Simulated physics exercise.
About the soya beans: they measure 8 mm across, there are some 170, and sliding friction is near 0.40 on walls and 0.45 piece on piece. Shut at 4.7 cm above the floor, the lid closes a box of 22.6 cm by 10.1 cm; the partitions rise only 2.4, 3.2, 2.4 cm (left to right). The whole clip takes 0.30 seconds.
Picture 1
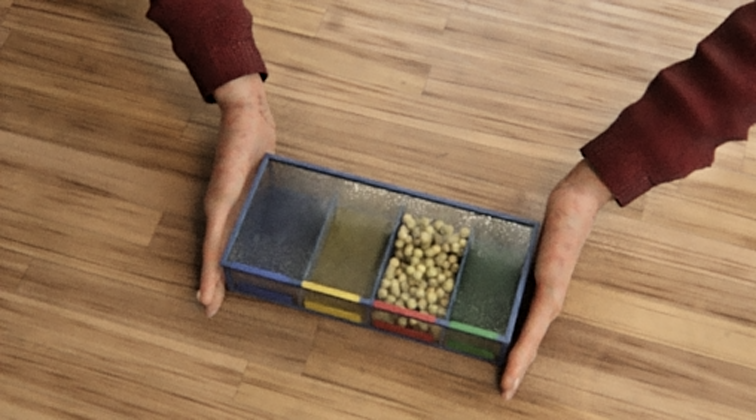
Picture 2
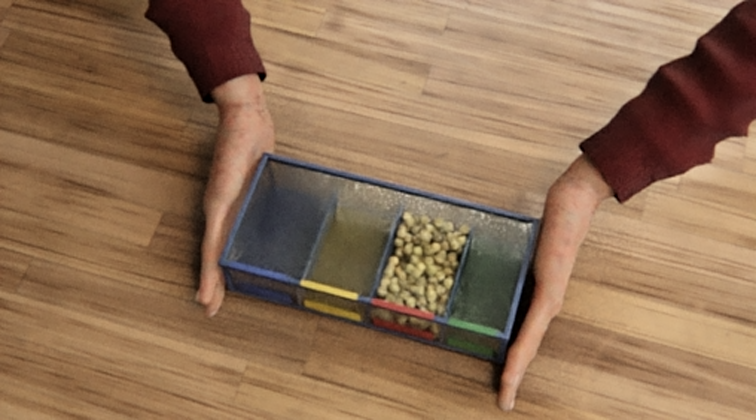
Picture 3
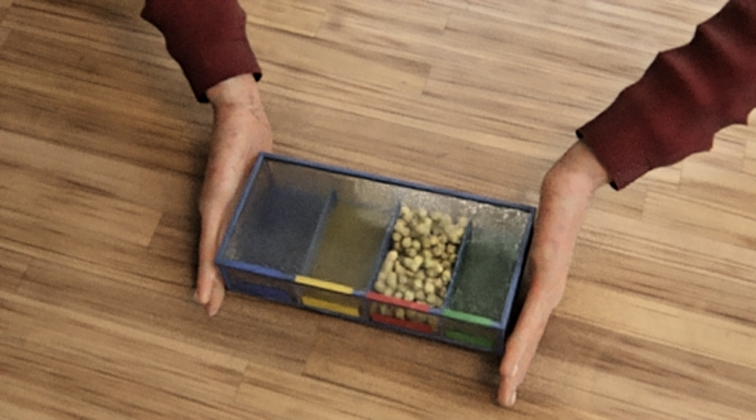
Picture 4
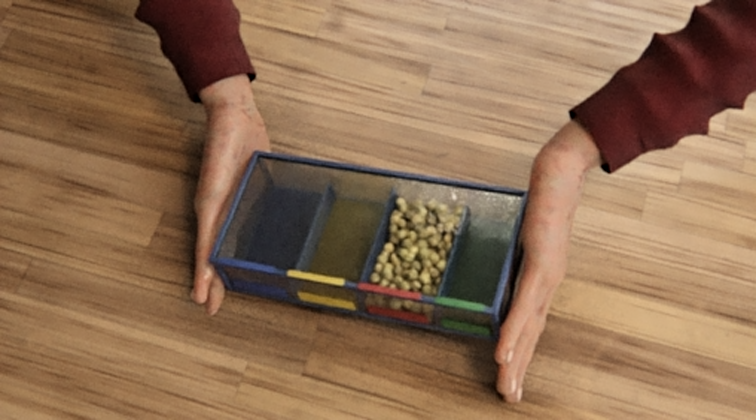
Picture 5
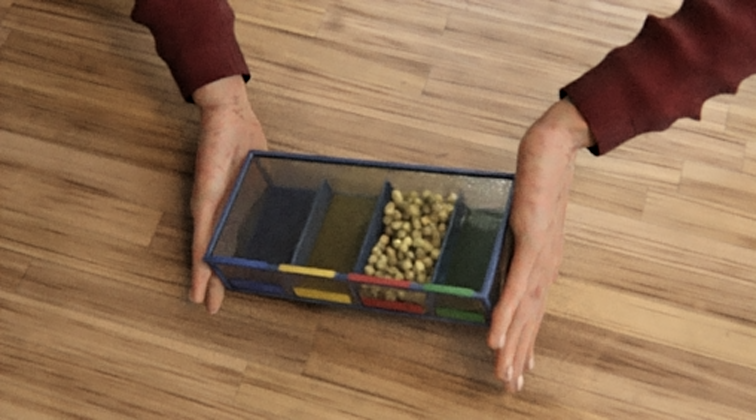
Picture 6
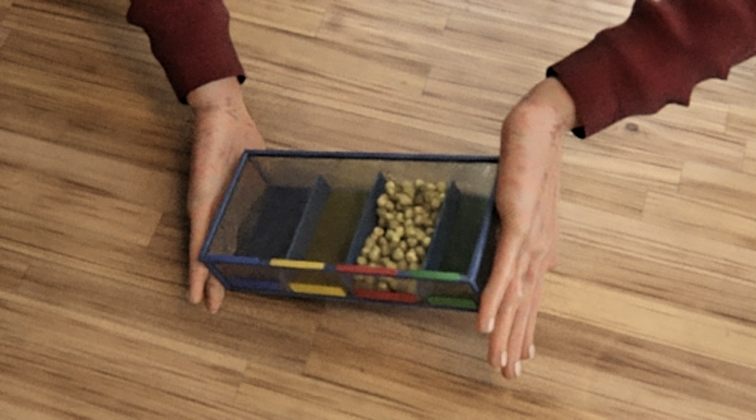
At the start, two hands in dark red sleeves hold a clear-lidded box with four sections marked blue, yellow, red and green, pale beans filling the red one. The hands then gradually tilt it toward its back left corner, raising the right side, while the beans stay in the red section.
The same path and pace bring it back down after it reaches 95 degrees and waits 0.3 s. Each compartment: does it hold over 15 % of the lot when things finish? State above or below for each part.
Red compartment: Above. Blue compartment: Above. Green compartment: Below. Yellow compartment: Below.
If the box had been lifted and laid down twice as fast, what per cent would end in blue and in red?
Final split: Blue = 30 %, red = 60 %.
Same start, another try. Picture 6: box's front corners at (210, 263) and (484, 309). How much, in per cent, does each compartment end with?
Red = 55 %; blue = 35 %; green = 0 %; yellow = 5 %.
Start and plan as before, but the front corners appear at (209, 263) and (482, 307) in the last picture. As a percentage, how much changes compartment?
Estimate: Near 45 %.
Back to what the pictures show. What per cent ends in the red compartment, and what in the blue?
Red 55 %, blue 40 %.
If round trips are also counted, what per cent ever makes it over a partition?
I'd say near 45 percent of them.
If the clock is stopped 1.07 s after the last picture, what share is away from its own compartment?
35 %.
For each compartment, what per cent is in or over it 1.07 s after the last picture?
In per cent: Red 65, blue 30, green 0, yellow 5.
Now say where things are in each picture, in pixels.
The first frame shows box tilt 0 degrees, front corners at (226, 262) and (505, 338); red 100 %.
The second frame shows box tilt 1 degrees, front corners at (225, 262) and (504, 335).
The third frame shows box tilt 5 degrees, front corners at (221, 260) and (500, 325), lowest corner left back.
The fourth frame shows box tilt 11 degrees, front corners at (215, 259) and (492, 310), lowest corner left back.
The fifth frame shows box tilt 16 degrees, front corners at (210, 258) and (482, 294), lowest corner left back.
The sixth frame shows box tilt 21 degrees, front corners at (204, 257) and (468, 278), lowest corner left back; red 100 %.
Then, 1.07 s after the last picture, tilt 95 degrees; red 65 %, blue 30 %, yellow 5 %.
Then, 1.78 s after the last picture, tilt 47 degrees; red 60 %, blue 40 %.
Then, 2.52 s after the last picture, tilt 0 degrees; red 55 %, blue 40 %, yellow 5 %.
In the end, red 55 %, blue 40 %, green 0 %, yellow 5 %.
